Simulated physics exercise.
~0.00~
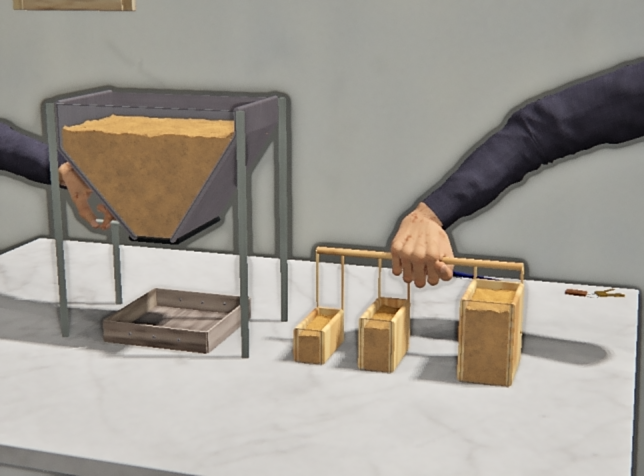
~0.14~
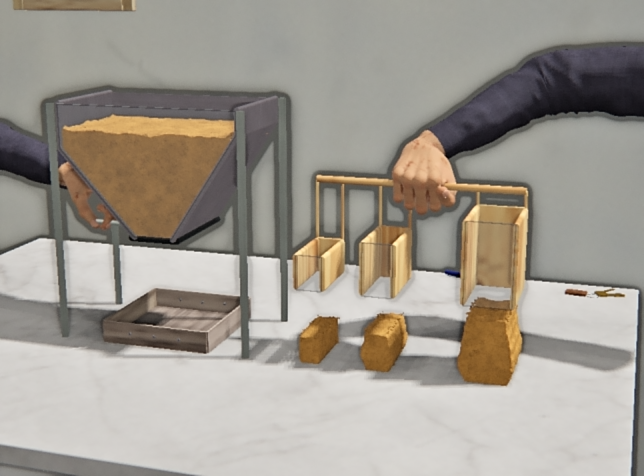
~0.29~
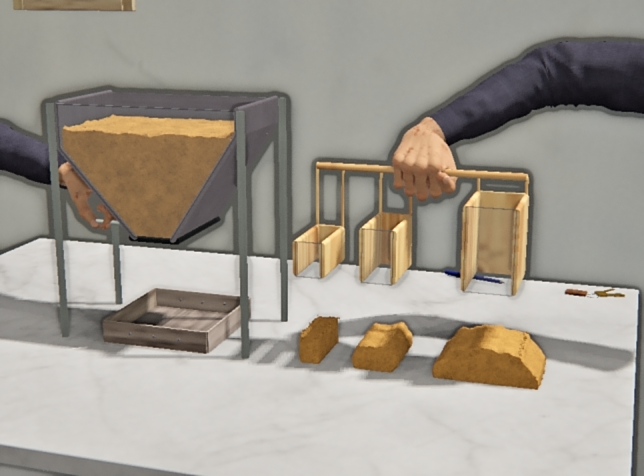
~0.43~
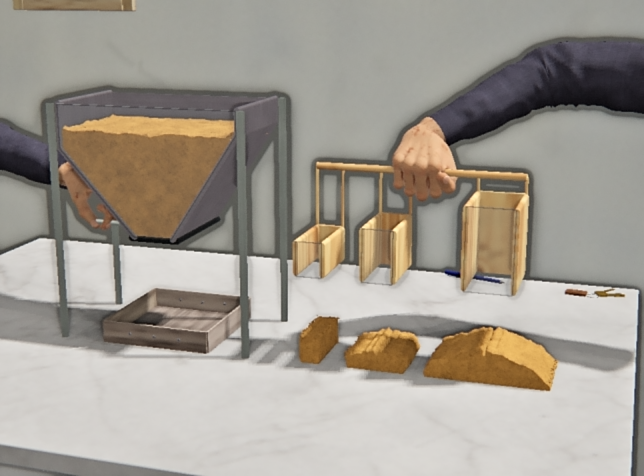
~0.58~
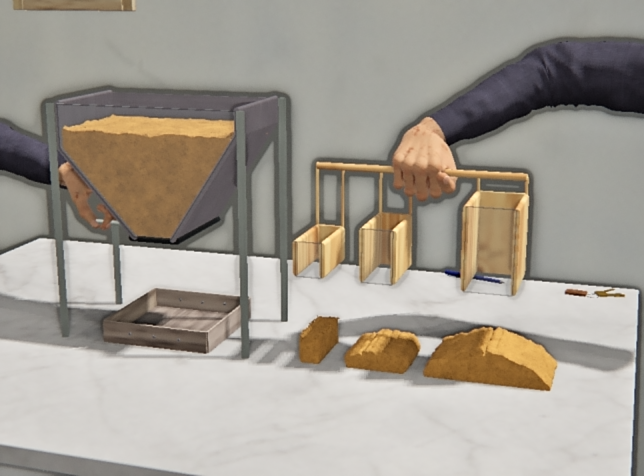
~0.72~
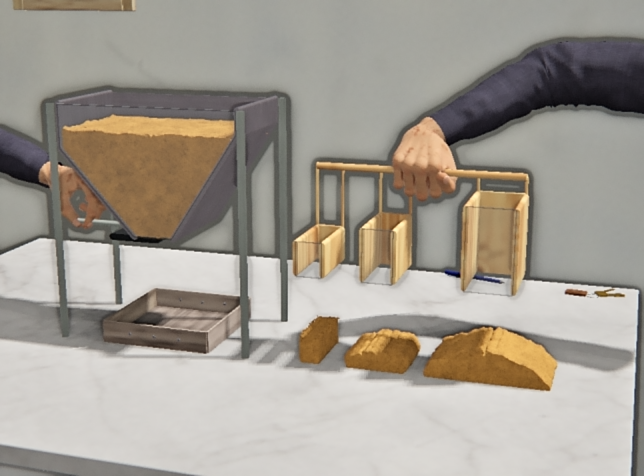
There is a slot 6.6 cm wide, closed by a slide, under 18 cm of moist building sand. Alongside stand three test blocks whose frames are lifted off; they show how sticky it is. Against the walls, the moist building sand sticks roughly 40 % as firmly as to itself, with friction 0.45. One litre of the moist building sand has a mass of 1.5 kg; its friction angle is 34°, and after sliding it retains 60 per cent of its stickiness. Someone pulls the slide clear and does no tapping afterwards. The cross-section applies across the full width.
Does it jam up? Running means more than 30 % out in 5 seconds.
The feeder ends up draining.
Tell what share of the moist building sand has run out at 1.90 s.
Measured share: Around 90 %.
By 1.07 s, 14 % has run out.
By 1.49 s, 56 % has run out.
By 1.90 s, 91 % has run out.
By 2.32 s, 100 % has run out.
By 5.62 s, at the end, 100 % has run out.
